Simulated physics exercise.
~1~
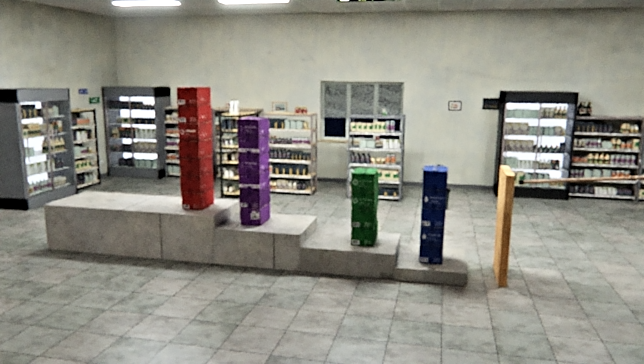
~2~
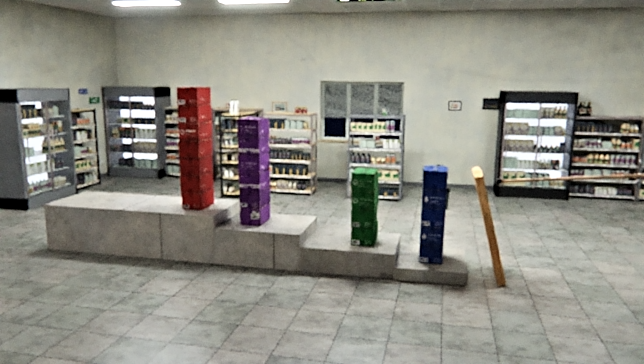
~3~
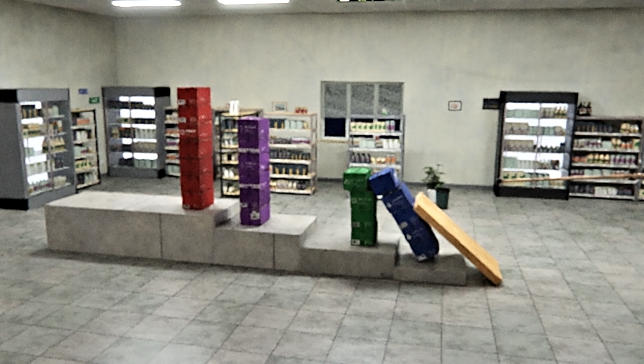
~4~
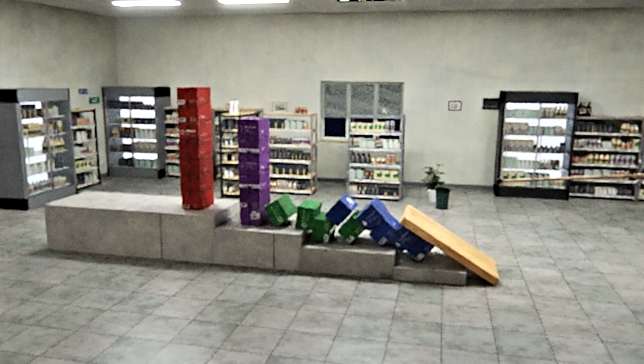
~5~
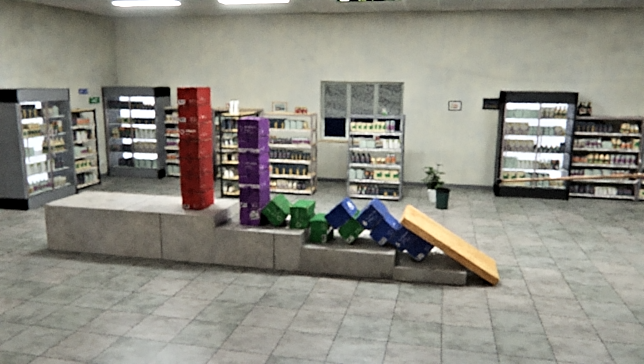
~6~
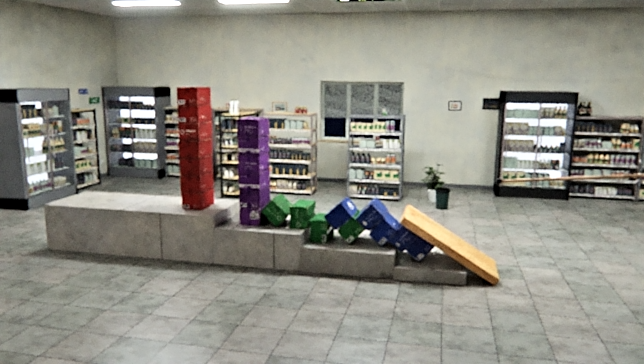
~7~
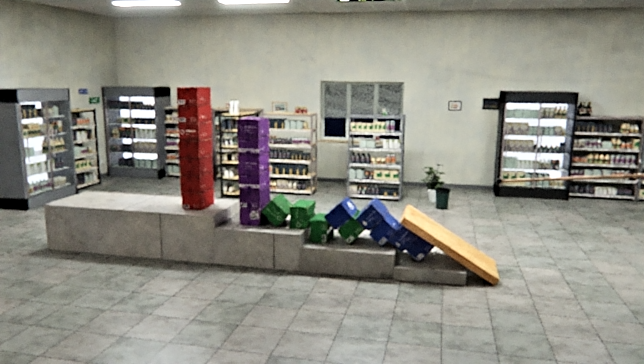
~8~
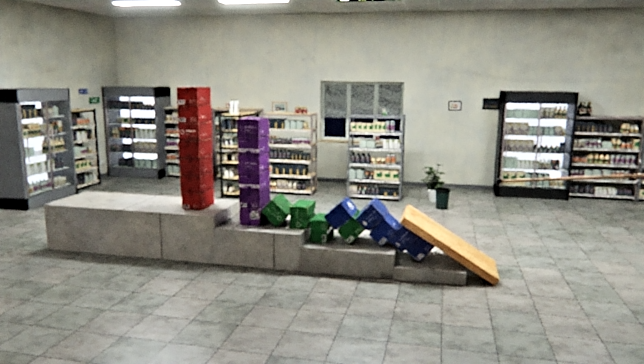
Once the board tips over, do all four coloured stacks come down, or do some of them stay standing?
Some of them stay standing. Only the blue and green stacks collapse, while the purple and red ones remain upright.
